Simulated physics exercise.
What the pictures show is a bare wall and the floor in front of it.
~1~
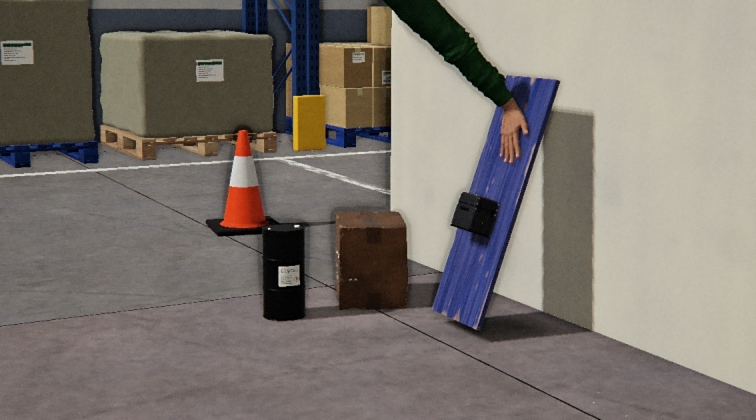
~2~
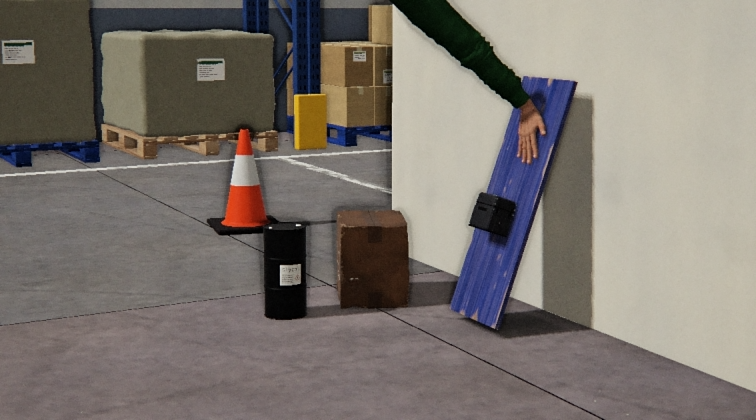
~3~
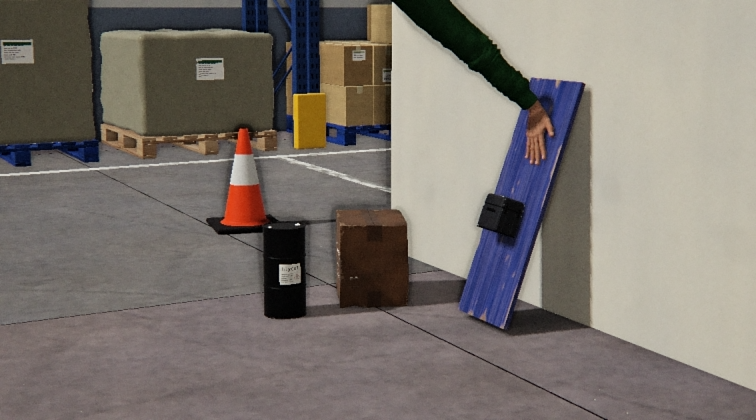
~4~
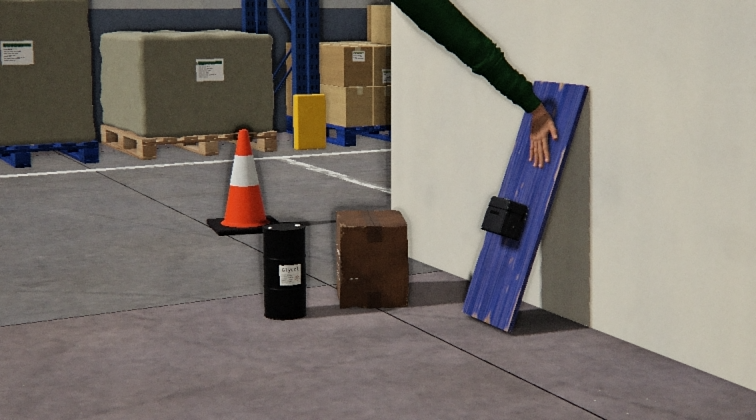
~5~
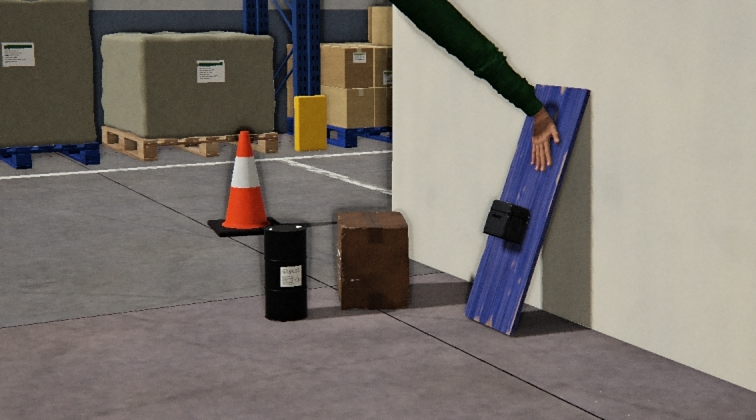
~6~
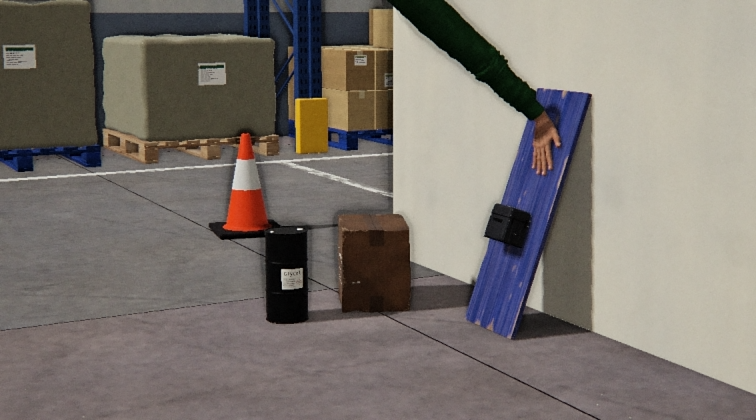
The video shows a green-sleeved hand moving a blue board a short way to the right until it leans against a bare wall, then staying on it, while a black canister, a brown box and an orange cone stand nearby.
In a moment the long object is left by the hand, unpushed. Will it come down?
No. Unmoved.
Then, 0.20 s past the last view, nothing moves.
Then, 0.50 s past the last view, blue board resting near (527, 210).
Finally, all 3 still in place. Final places as the last picture's camera would see them, blue board near (527, 210). The board remains leaning.
